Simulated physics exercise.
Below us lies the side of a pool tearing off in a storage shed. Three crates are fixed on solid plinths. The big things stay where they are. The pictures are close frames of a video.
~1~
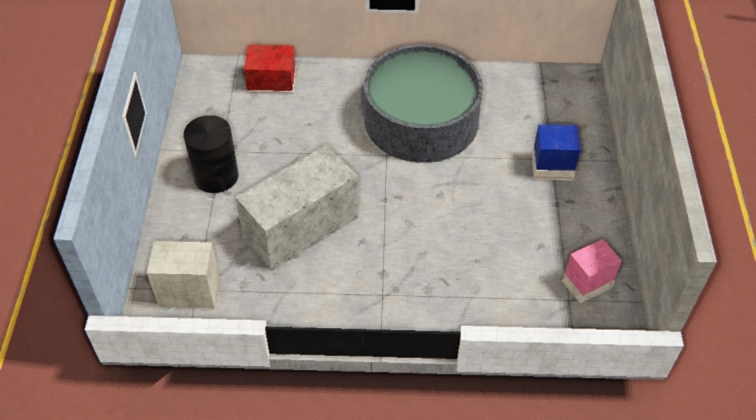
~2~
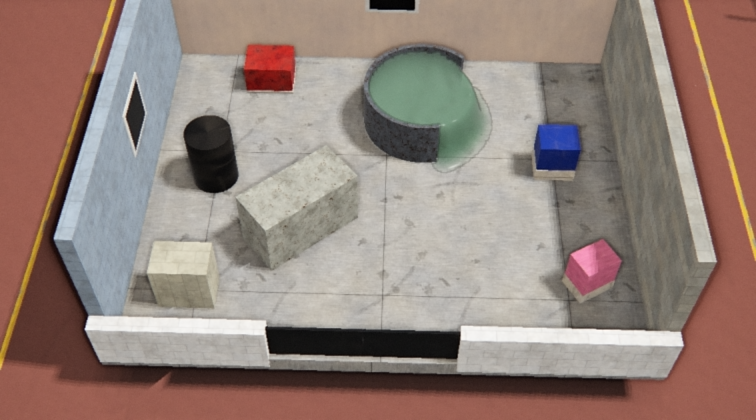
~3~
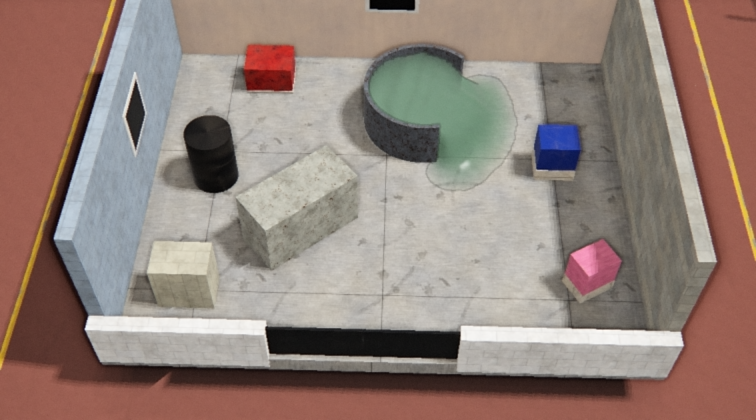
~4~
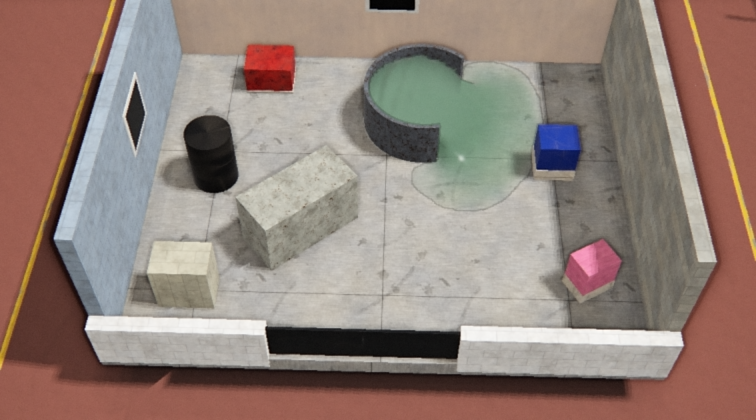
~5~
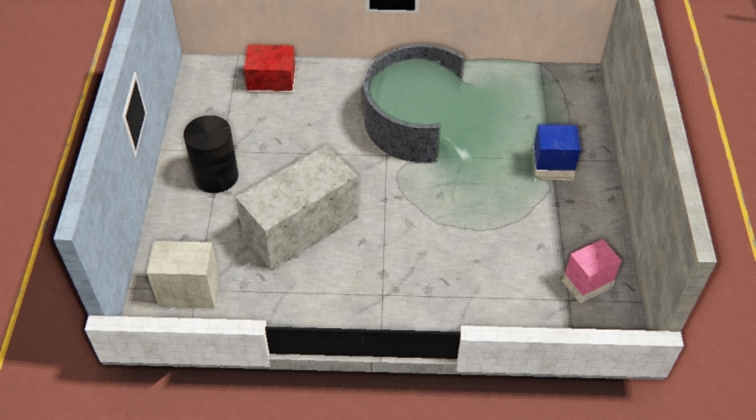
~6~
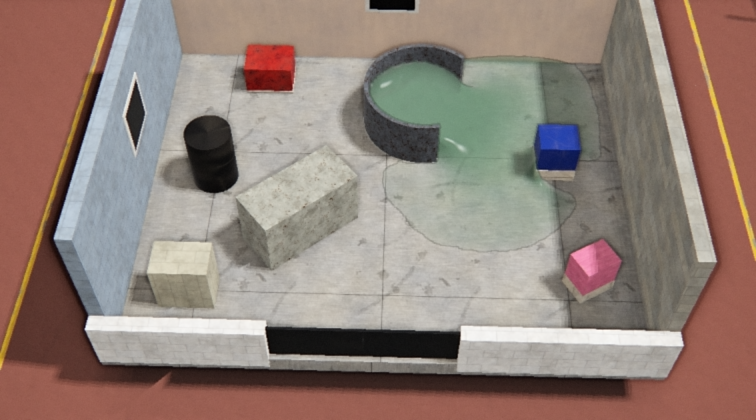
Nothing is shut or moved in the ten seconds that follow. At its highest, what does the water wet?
In the end: The red crate is wetted; the pink crate is wetted; the blue crate is wetted.
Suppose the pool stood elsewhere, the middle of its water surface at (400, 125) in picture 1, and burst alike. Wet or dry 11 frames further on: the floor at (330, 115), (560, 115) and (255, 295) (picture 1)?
In turn: Free of water, covered, free of water.
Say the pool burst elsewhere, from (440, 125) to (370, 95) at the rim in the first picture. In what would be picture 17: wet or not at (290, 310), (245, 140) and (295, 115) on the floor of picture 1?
In that order: Flooded, covered, clear.
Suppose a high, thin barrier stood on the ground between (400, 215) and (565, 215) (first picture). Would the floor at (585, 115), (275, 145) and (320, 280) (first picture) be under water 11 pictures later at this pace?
As listed: Flooded, no water, free of water.
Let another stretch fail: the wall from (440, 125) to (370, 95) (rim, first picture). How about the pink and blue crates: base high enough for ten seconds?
In short: Pink stays dry, blue stays dry.
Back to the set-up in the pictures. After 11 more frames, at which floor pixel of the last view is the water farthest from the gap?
Close to (652, 355).
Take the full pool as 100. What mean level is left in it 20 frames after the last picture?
Close to 12 %.
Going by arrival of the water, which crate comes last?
Last comes the crate marked red.
A moment on, water covers 35 % of the floor; the red crate not reached, the pink crate water round its plinth, the blue crate water round its plinth.
Next, water covers 35 % of the floor; the red crate not reached, the pink crate water round its plinth, the blue crate water round its plinth.
Then, water covers 45 % of the floor; the red crate not reached, the pink crate water round its plinth, the blue crate water round its plinth.
Later, water covers 75 % of the floor; the red crate water round its plinth, the pink crate water round its plinth, the blue crate water round its plinth.
In the end, water covers 95 % of the floor; the red crate was topped, the pink crate was topped, the blue crate was topped.
